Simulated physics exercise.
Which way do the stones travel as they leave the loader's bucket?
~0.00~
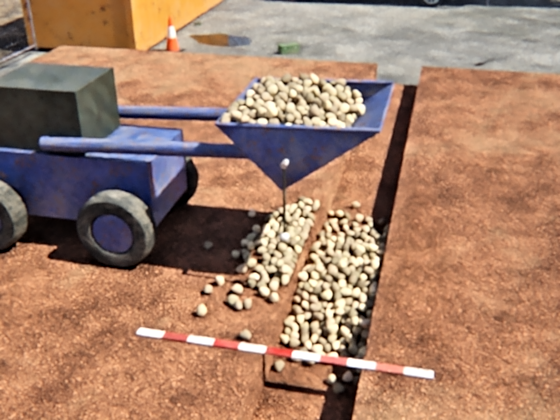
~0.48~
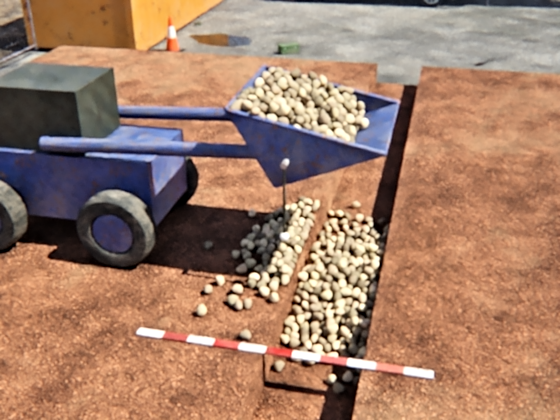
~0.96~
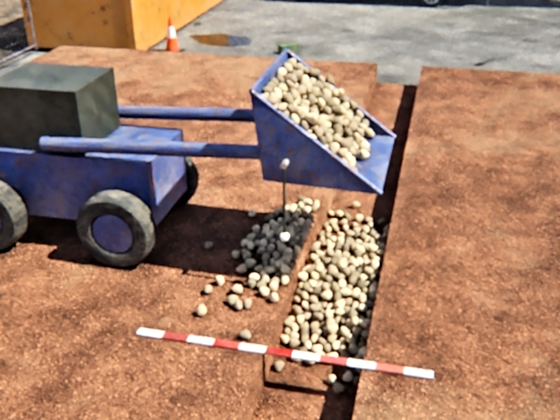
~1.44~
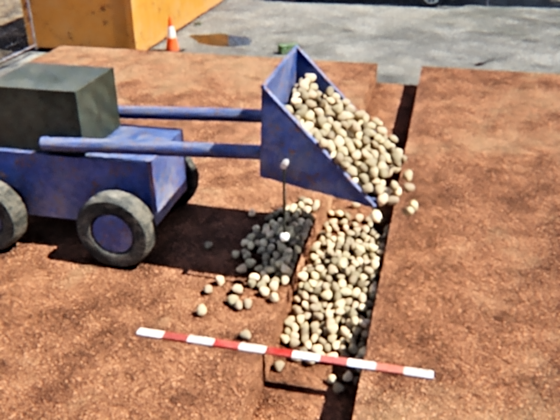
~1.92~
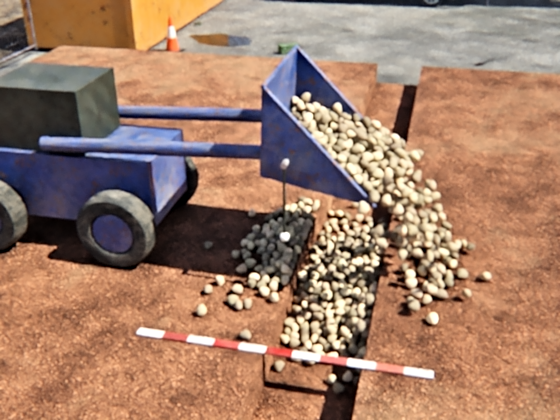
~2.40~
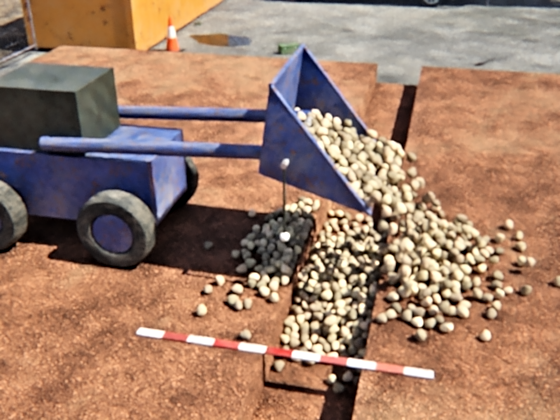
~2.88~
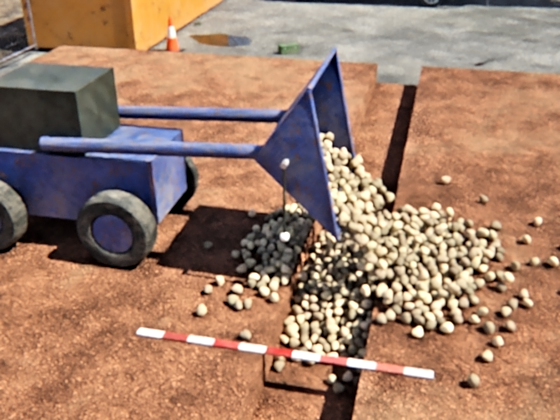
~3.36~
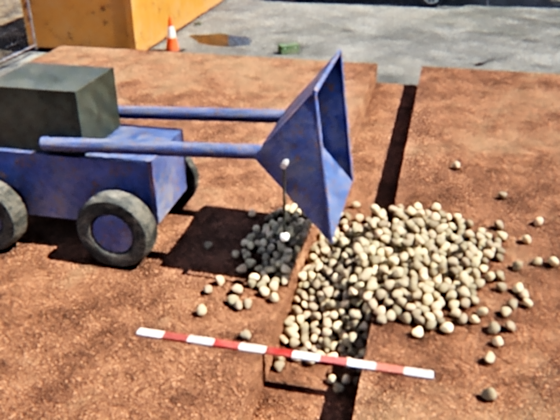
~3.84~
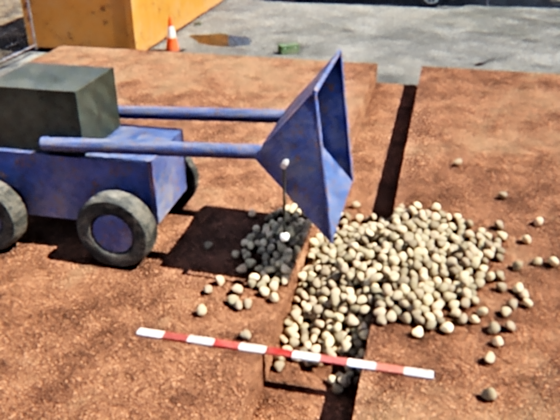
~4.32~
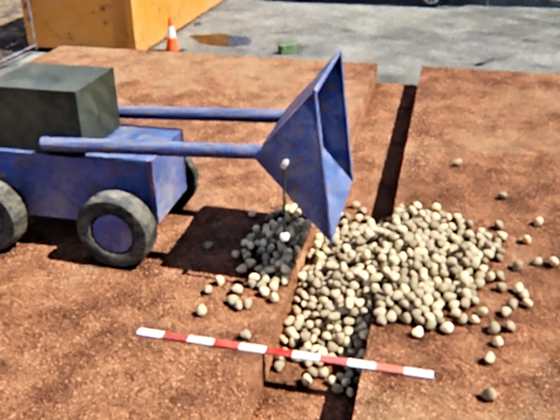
They slide out and spread toward the right, ending in a heap over the trench and on the reddish ground beyond it.
